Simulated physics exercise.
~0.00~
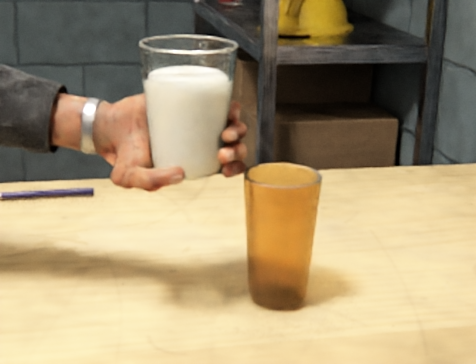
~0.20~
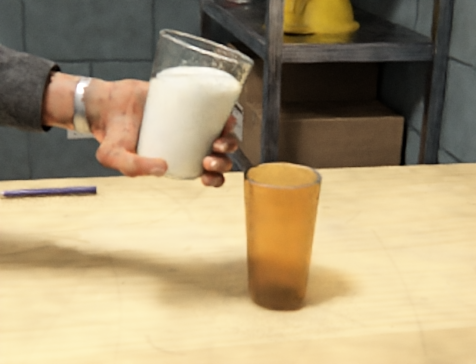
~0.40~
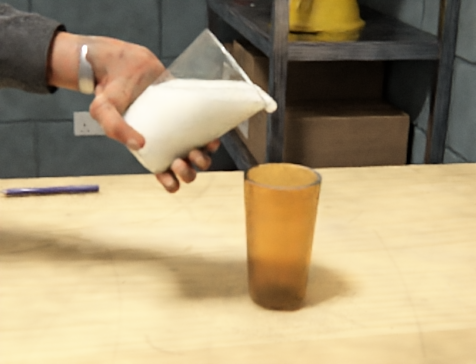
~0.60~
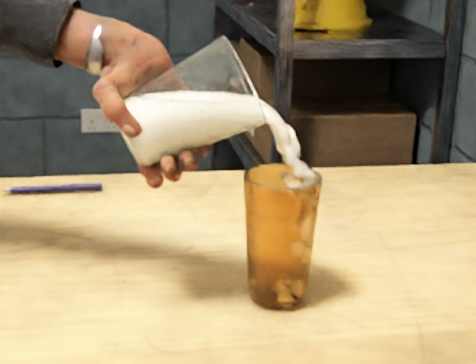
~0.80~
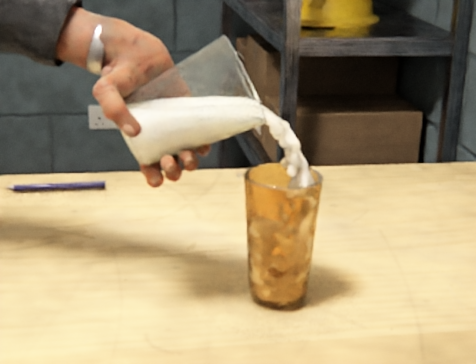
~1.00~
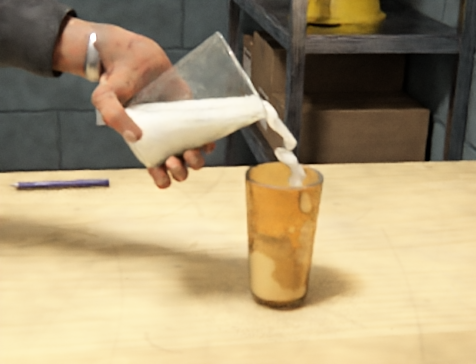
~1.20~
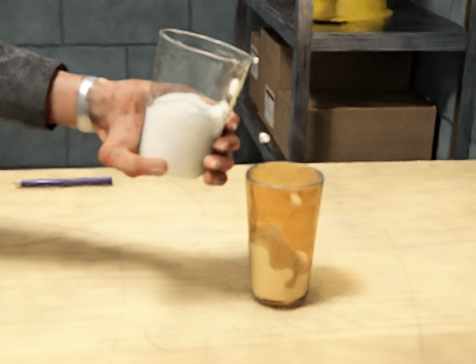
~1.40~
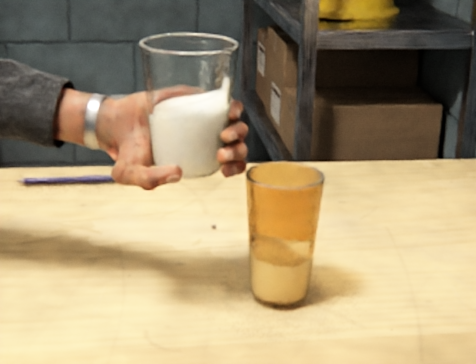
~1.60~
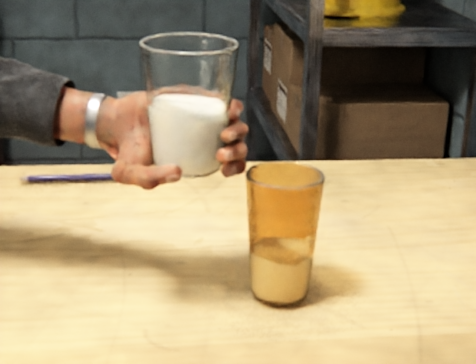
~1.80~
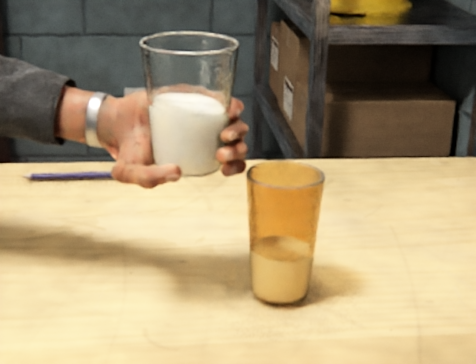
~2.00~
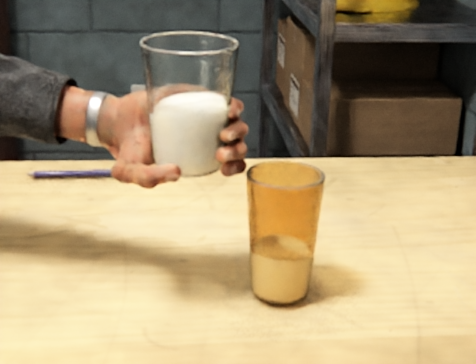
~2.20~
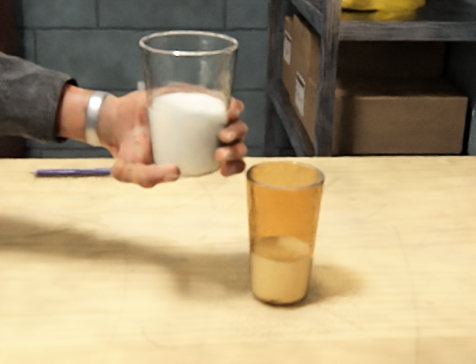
At a wooden table, a hand tilts a glass, pours milk into an amber glass, and levels it, leaving both partly filled.
